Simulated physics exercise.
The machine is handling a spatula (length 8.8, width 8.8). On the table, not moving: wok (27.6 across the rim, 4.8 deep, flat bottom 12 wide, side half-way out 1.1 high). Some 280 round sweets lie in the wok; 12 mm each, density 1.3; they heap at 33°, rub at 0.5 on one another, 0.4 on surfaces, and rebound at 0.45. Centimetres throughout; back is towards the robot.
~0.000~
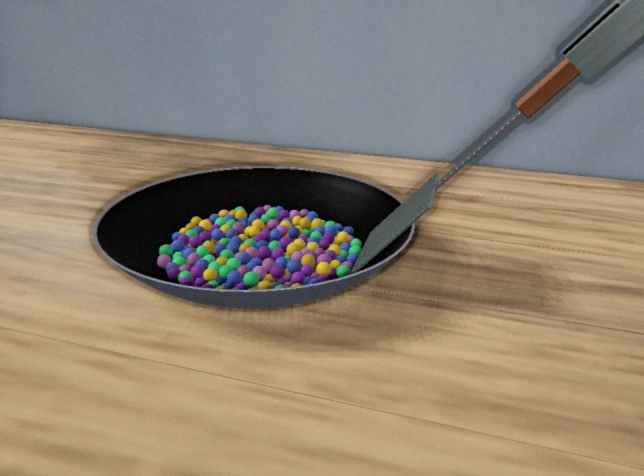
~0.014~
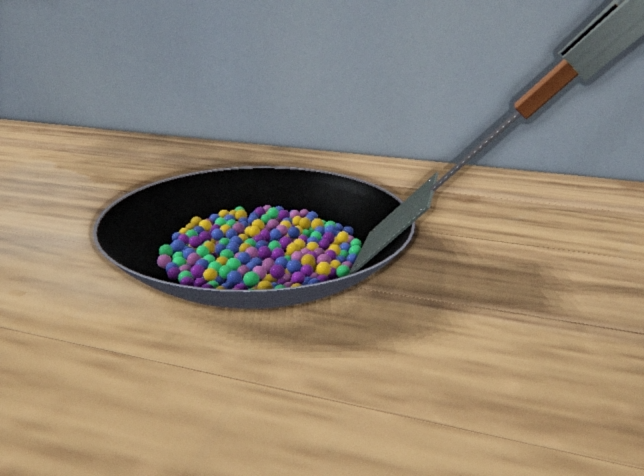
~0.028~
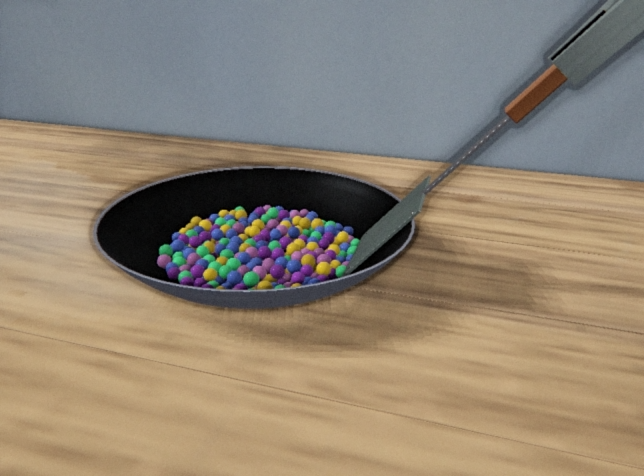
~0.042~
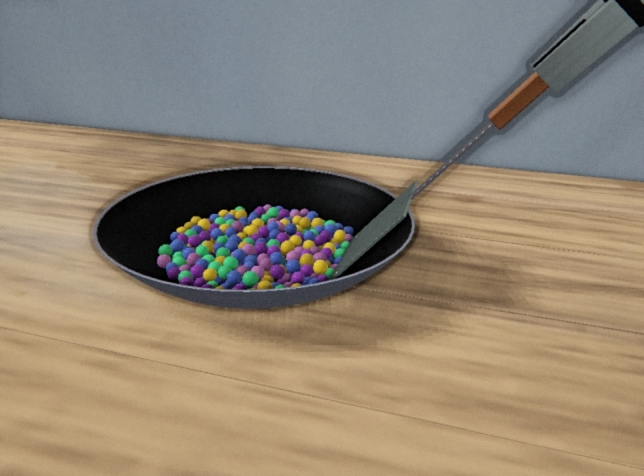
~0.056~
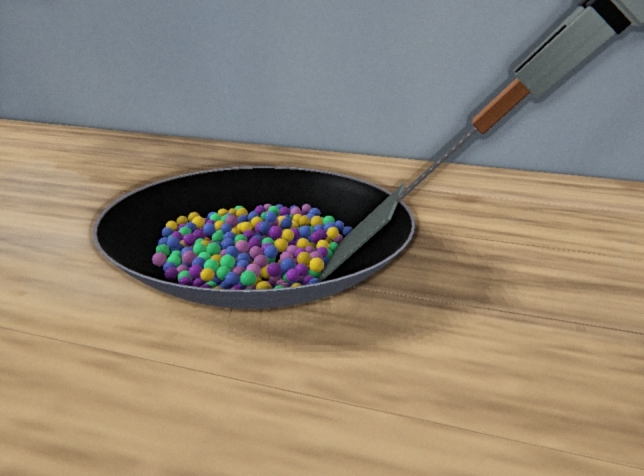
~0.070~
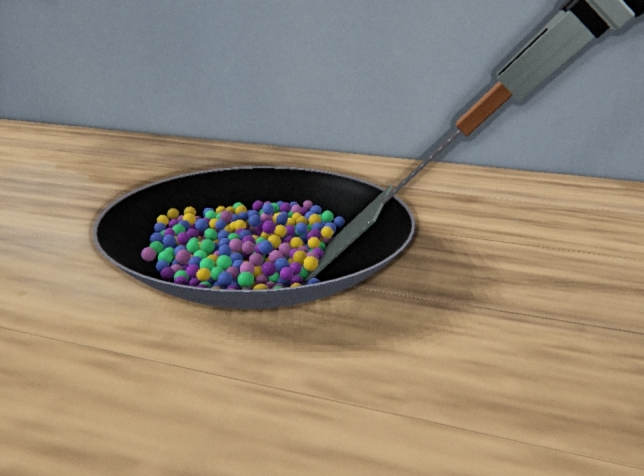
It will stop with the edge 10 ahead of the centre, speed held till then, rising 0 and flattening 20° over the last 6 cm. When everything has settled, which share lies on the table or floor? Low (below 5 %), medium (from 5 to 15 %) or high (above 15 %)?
On the table or floor the share is high, above 15 %.
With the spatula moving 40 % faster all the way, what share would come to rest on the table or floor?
Then about 40 per cent.
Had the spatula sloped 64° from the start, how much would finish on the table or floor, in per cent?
In that case some 30 per cent.
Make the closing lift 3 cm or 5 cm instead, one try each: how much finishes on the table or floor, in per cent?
Some 25 and 15 per cent.
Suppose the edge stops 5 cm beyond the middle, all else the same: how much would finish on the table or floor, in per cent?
It would be near 0 per cent.
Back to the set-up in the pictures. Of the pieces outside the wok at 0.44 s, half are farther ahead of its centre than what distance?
About 20 cm.
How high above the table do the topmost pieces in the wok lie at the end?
Some 6.0 cm.
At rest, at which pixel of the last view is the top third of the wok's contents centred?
Near (161, 217).
By 0.14 s, sloping 50°, highest piece 5 above the table; 284 in the wok.
By 0.21 s, sloping 45°, highest piece 6 above the table; 284 in the wok.
By 0.44 s, sloping 30°, highest piece 6 above the table; 201 in the wok, 82 on the table or floor, 1 on the blade or in flight.
By 1.49 s, sloping 30°, highest piece 6 above the table; 200 in the wok, 84 on the table or floor.
Final count, 200 in the wok, 84 on the table or floor. That is 30 % on the table or floor.
